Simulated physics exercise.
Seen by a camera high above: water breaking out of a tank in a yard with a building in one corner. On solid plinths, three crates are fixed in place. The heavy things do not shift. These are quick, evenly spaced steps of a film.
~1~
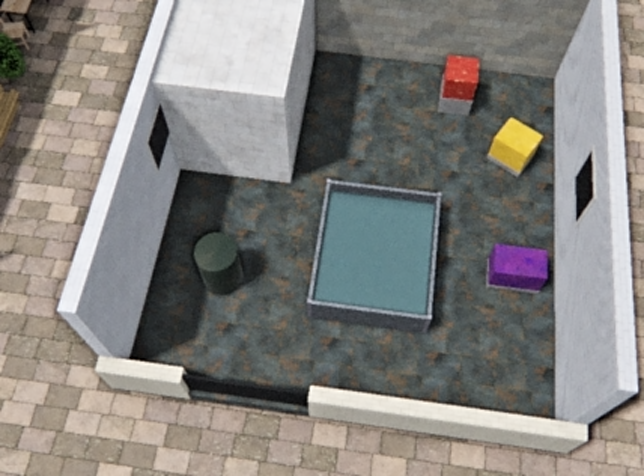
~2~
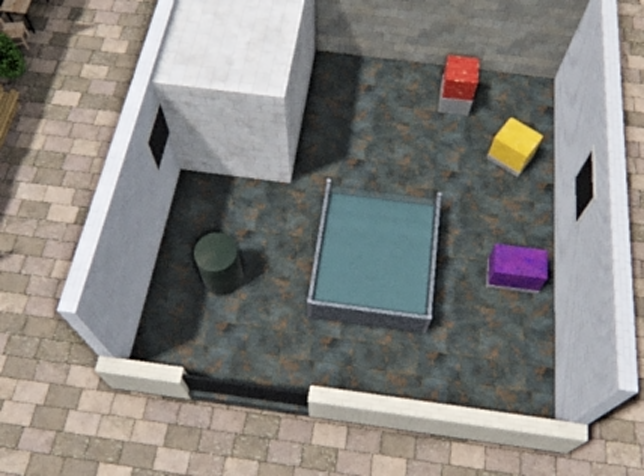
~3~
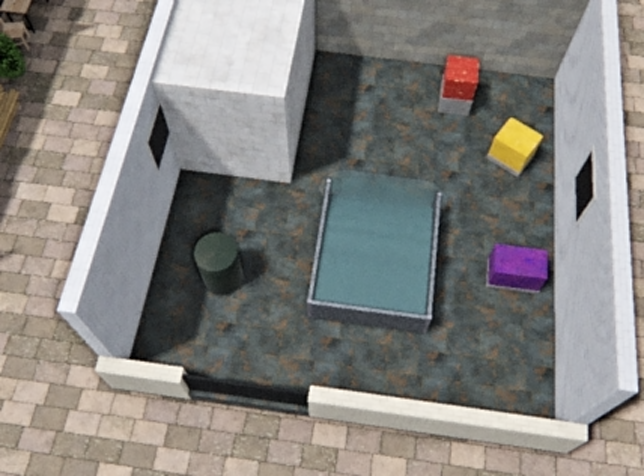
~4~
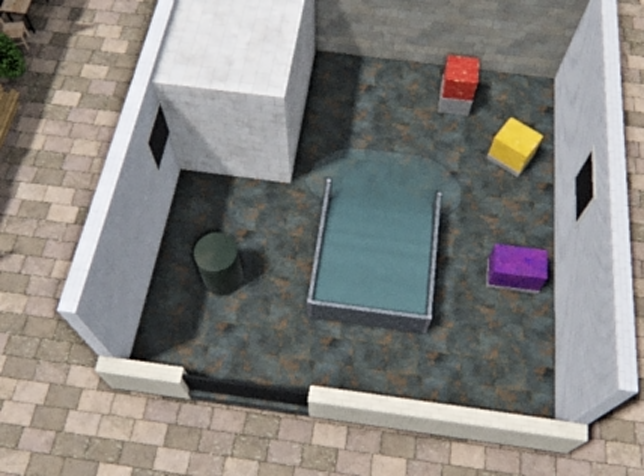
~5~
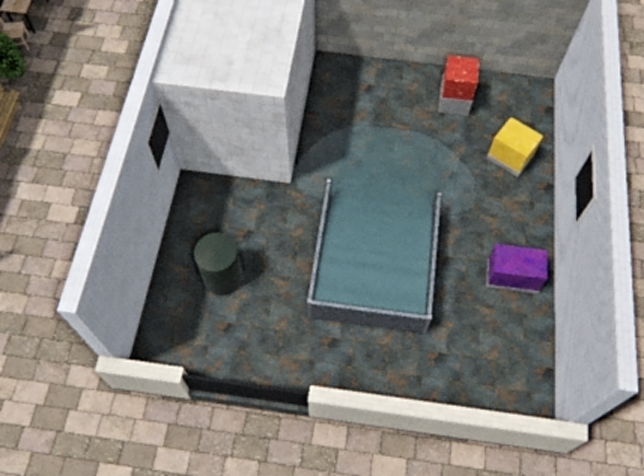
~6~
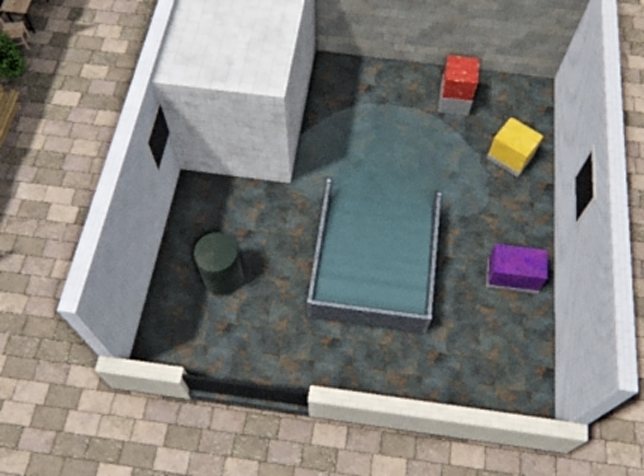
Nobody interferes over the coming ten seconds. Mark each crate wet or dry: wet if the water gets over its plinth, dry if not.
Red crate dry, yellow crate wet, purple crate wet.
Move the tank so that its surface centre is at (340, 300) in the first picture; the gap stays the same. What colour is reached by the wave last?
That would be the purple one.
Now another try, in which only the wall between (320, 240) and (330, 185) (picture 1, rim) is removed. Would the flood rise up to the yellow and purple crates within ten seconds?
Result: Yellow crate not reached, purple crate reached.
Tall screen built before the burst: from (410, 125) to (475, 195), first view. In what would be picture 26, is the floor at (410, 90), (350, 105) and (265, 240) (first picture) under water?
As listed: Flooded, wet, free of water.
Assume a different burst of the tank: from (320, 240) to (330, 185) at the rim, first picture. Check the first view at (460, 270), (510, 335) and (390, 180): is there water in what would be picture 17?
Spared, then spared, then spared.
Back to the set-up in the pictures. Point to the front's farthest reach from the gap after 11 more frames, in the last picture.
I'd say at around (554, 85).
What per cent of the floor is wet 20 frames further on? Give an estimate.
Close to 40 percent, by my reckoning.
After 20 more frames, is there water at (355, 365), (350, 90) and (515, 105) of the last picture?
First spot clear, second spot swamped, third spot swamped.
A moment on, water covers 30 % of the floor; the red crate water round its plinth, the yellow crate water round its plinth, the purple crate not reached.
Next, water covers 35 % of the floor; the red crate water round its plinth, the yellow crate water round its plinth, the purple crate not reached.
Then, water covers 40 % of the floor; the red crate water round its plinth, the yellow crate water round its plinth, the purple crate not reached.
Later, water covers 60 % of the floor; the red crate water round its plinth, the yellow crate water round its plinth, the purple crate water round its plinth.
In the end, water covers 90 % of the floor; the red crate stayed above the water, the yellow crate was topped, the purple crate was topped.
